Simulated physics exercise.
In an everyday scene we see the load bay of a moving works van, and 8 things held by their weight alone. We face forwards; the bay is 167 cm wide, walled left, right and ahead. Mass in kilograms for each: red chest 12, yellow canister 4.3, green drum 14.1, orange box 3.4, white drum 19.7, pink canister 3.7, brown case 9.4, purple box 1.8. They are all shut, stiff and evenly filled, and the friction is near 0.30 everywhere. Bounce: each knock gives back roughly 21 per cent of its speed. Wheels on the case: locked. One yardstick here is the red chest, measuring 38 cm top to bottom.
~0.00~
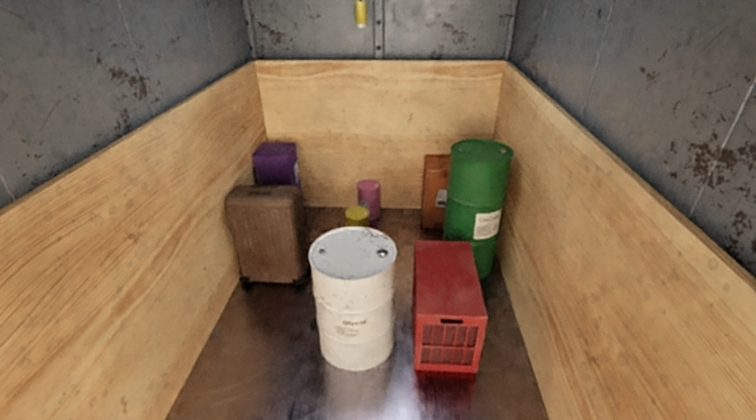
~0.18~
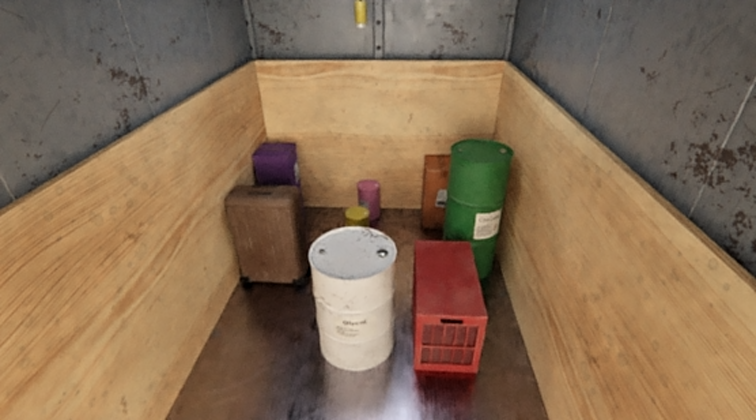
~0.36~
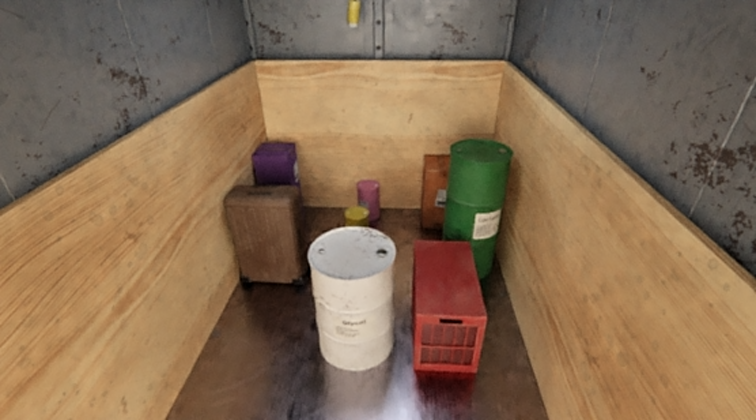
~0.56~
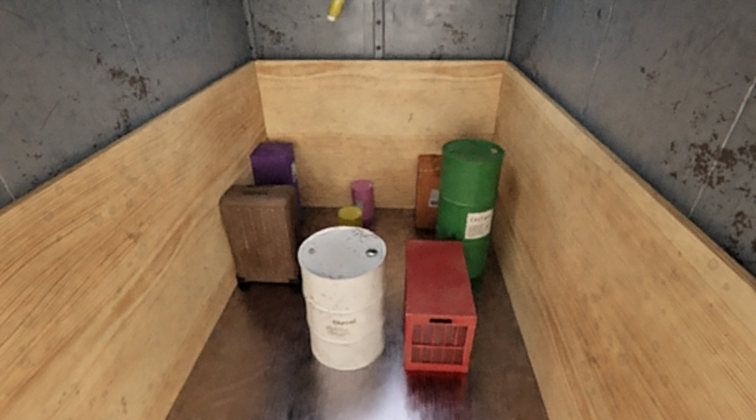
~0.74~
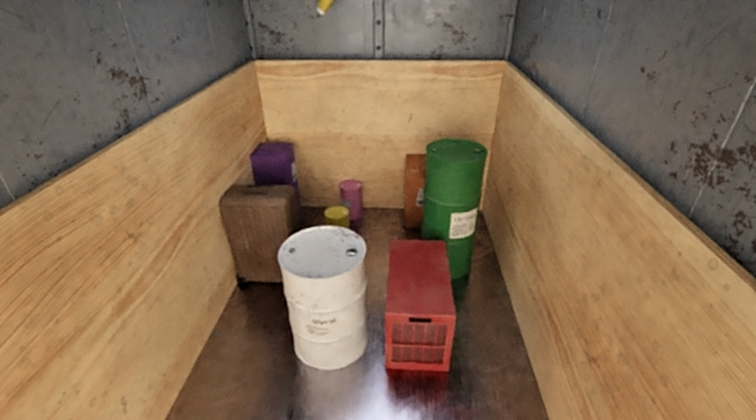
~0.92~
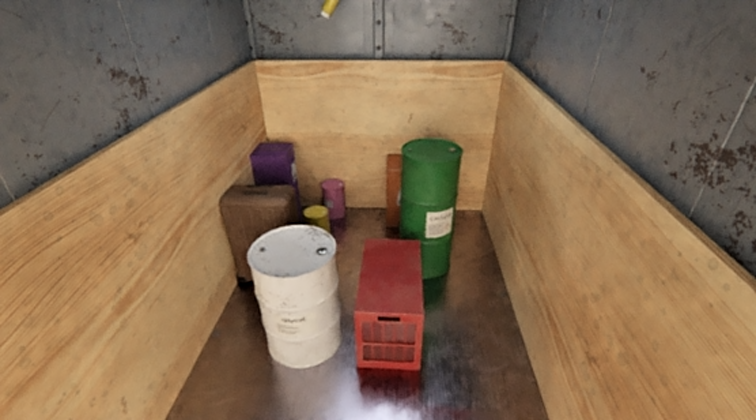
A green drum, a white drum, a red chest and smaller containers stood still in a wood-walled van bay, then slid left together across the floor, while the cases at the left barely shifted.
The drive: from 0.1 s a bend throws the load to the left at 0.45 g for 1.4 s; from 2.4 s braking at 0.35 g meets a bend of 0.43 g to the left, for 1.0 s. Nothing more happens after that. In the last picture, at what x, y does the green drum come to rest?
The green drum rests near (310, 192).
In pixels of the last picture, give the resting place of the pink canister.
You'll see it about at (284, 198) in the last picture.
By 1.12 s, force 0.45 g left; green drum 49 cm from its spot near (393, 210); red chest 49 cm from its spot; pink canister 48 cm from its spot.
By 1.32 s, force 0.32 g left; green drum 76 cm from its spot near (350, 208); pink canister 68 cm from its spot; red chest 70 cm from its spot.
When it is over (3.9 s), not toppled but over 15 cm from the start, red chest, yellow canister, green drum, orange box, white drum and pink canister; the other 2 within 15 cm of the start. End places, in pixels of the last picture, green drum near (310, 192).
